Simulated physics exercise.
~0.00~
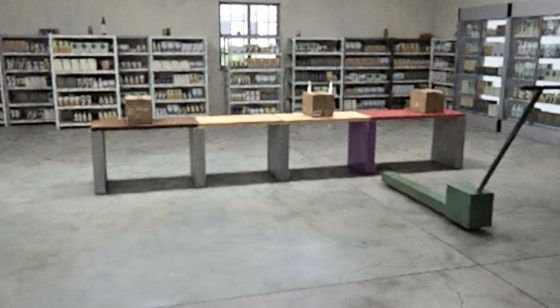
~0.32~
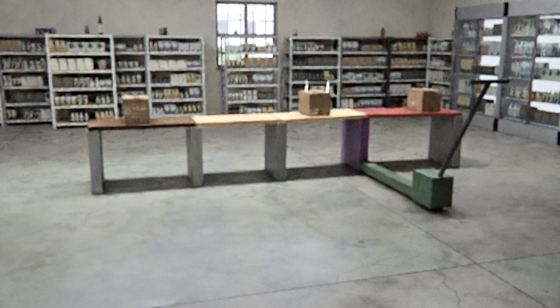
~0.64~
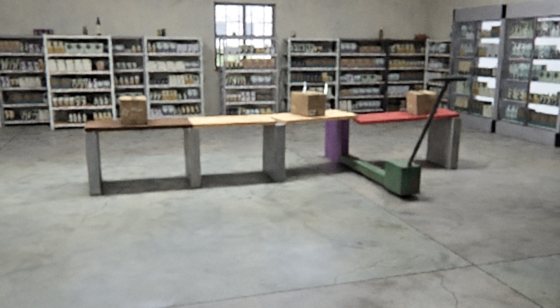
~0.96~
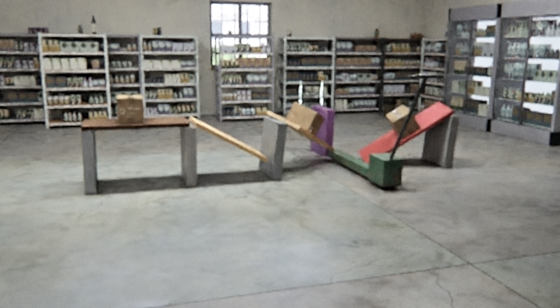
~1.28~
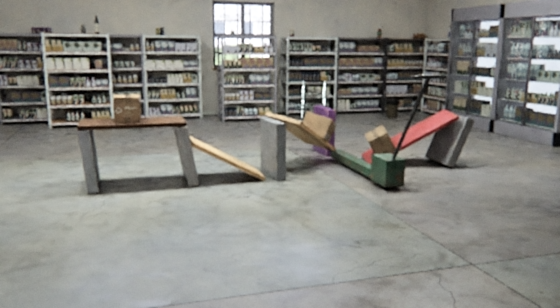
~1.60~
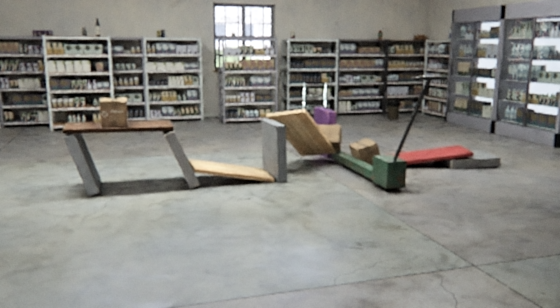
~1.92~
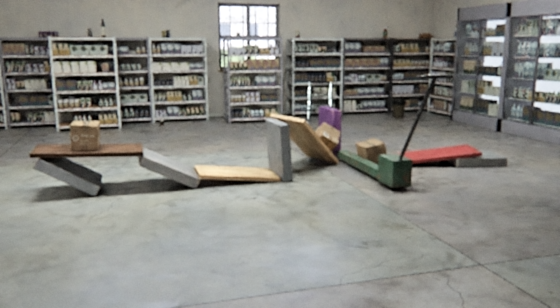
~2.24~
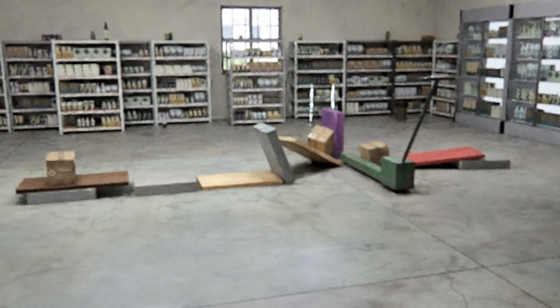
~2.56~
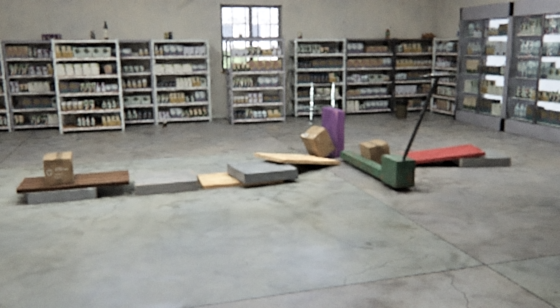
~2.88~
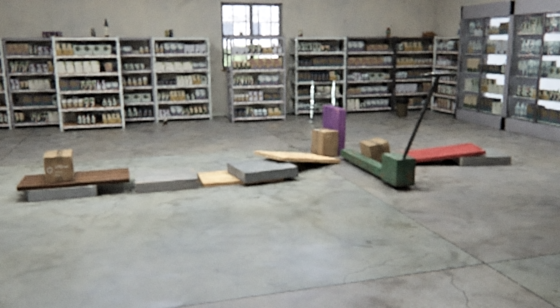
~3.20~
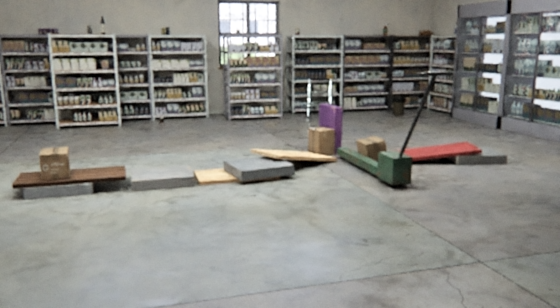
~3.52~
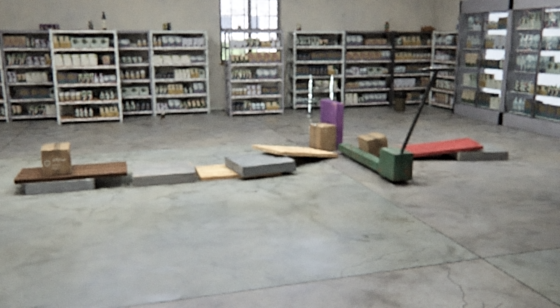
A long low shelf collapses piece by piece after a green jack shoves its purple upright backward.
